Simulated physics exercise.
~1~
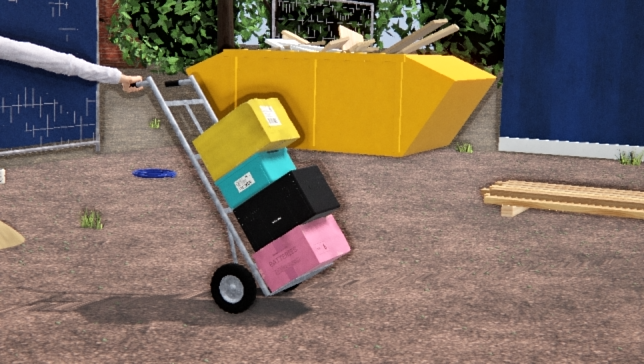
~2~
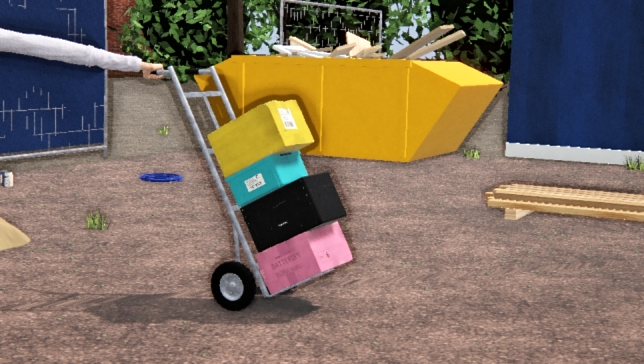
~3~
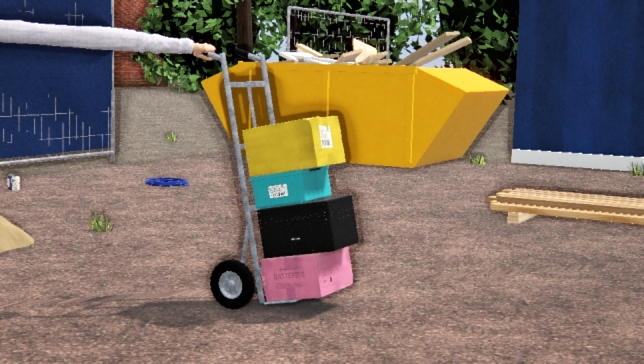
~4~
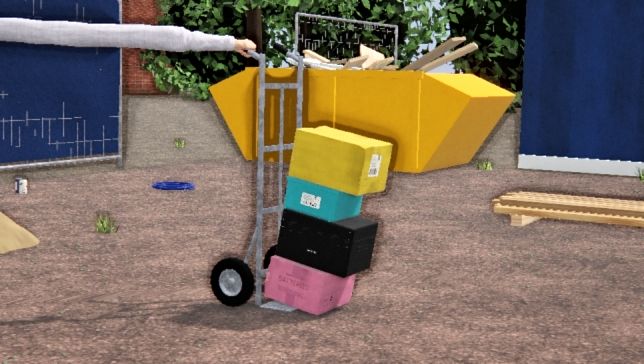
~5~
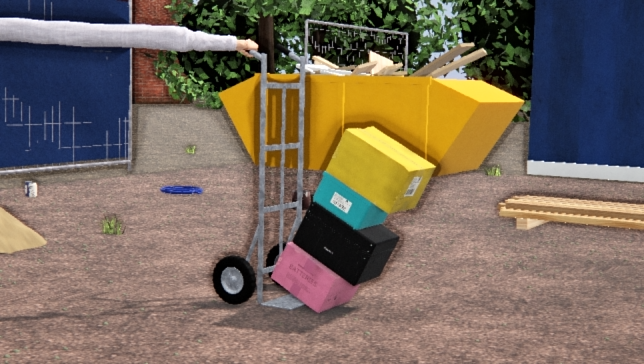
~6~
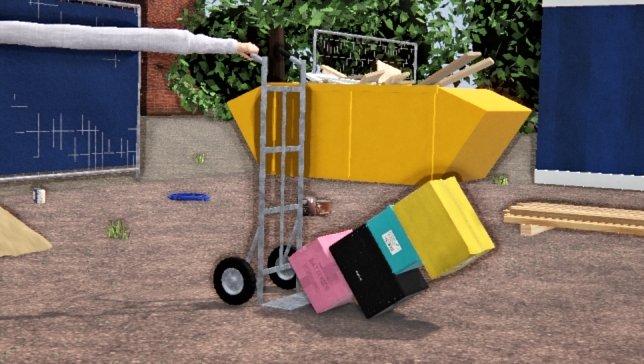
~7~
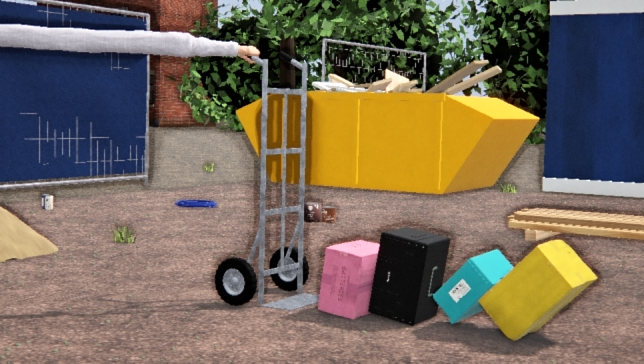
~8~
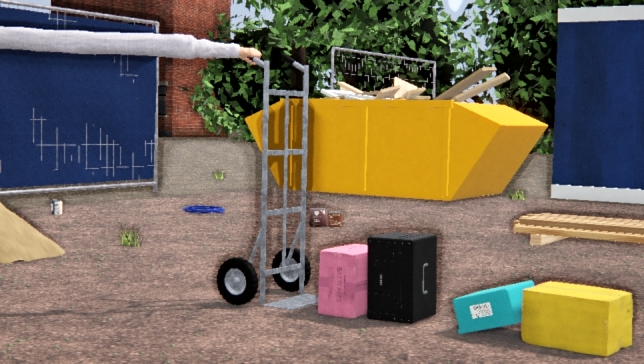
A hand truck swings upright in a hand's grip, and its four stacked boxes tumble off rightward.
